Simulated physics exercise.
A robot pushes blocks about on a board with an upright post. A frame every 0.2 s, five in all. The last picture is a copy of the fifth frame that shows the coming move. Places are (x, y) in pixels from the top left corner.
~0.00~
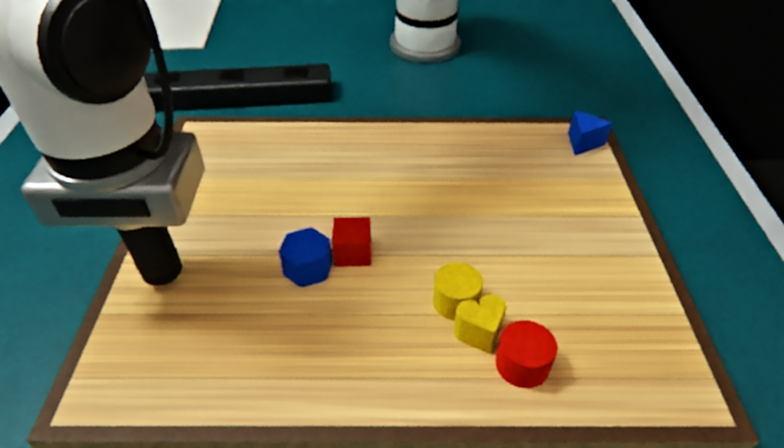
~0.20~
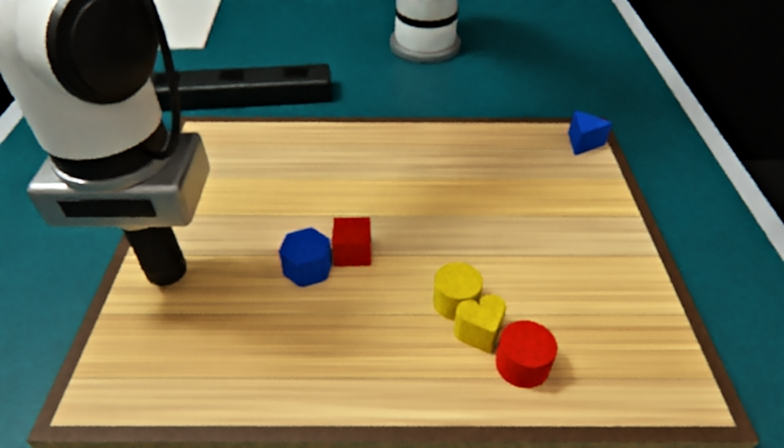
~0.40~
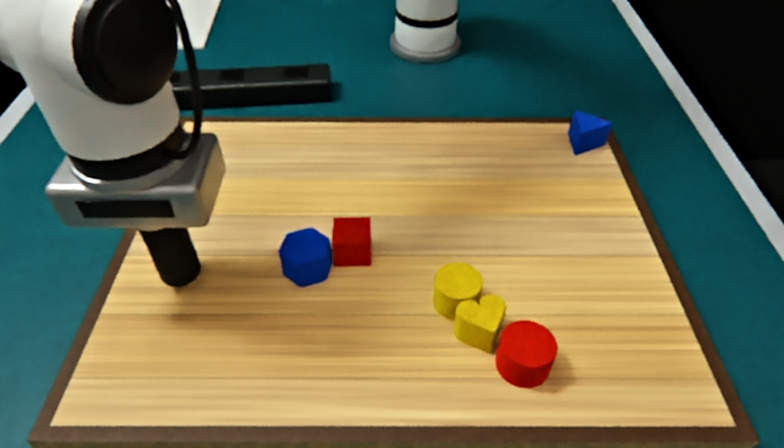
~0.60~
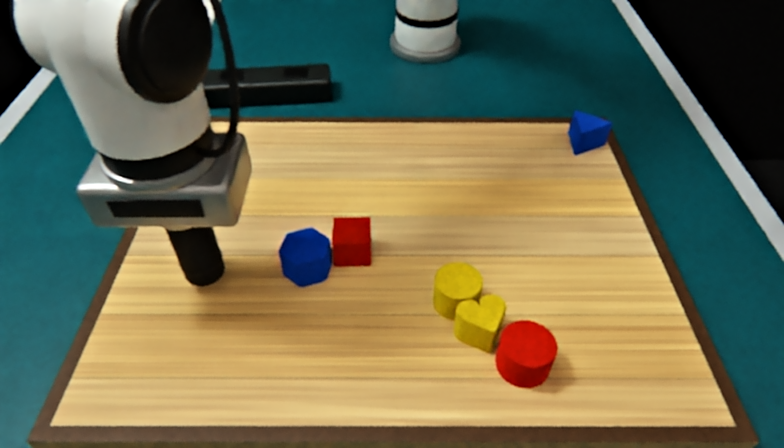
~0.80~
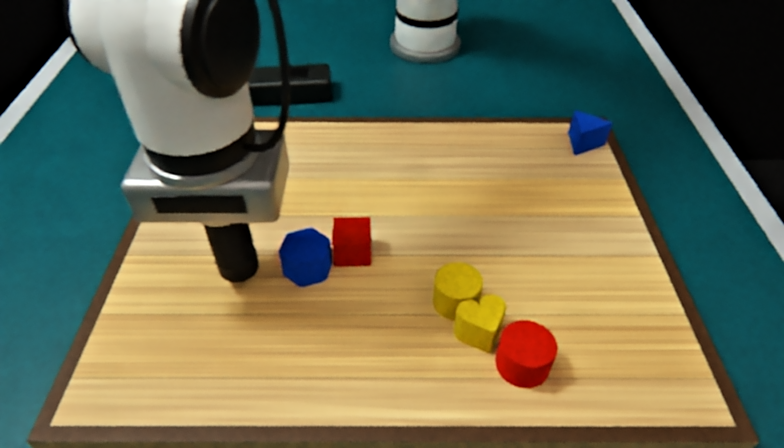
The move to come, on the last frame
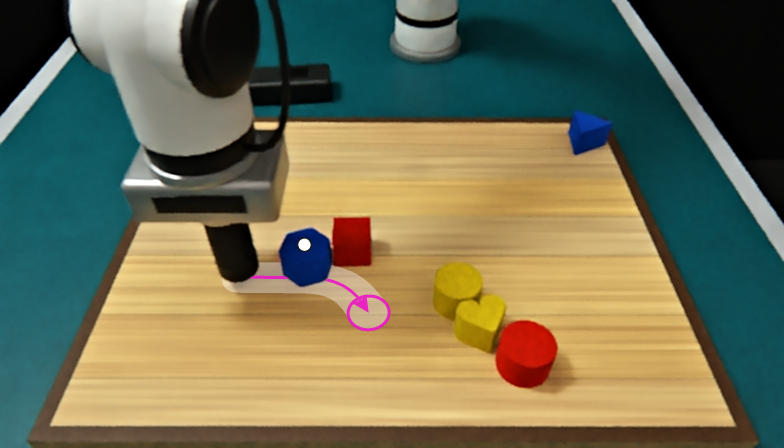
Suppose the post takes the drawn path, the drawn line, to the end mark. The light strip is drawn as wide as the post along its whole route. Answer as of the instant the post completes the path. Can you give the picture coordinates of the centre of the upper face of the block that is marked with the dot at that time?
Located at (384, 246).
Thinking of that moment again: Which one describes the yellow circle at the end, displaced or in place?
It barely shifts, if at all.
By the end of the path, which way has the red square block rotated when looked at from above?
From above, it looks like the red square block goes counterclockwise.
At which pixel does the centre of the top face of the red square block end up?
The red square block ends near (390, 214).
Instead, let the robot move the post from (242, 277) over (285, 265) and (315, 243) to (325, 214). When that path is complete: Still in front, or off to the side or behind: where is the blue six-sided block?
Fallen away.
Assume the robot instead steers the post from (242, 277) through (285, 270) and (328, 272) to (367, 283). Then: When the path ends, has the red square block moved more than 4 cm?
My answer is yes.
Drawn move, from (242, 277) through (290, 278) and (337, 283) to (369, 312); the dot is on the blue six-sided block.
On the path given first. One third of the way, post at (289, 269); blue six-sided block at (332, 244); red square block at (369, 223), turned 25° anticlockwise.
Two thirds of the way, post at (337, 275); blue six-sided block at (375, 243), turned 25° anticlockwise; red square block at (389, 214), turned 75° anticlockwise.
At the end, post at (368, 304); blue six-sided block at (384, 246), turned 45° anticlockwise; red square block at (390, 214), turned 75° anticlockwise; yellow circle still.
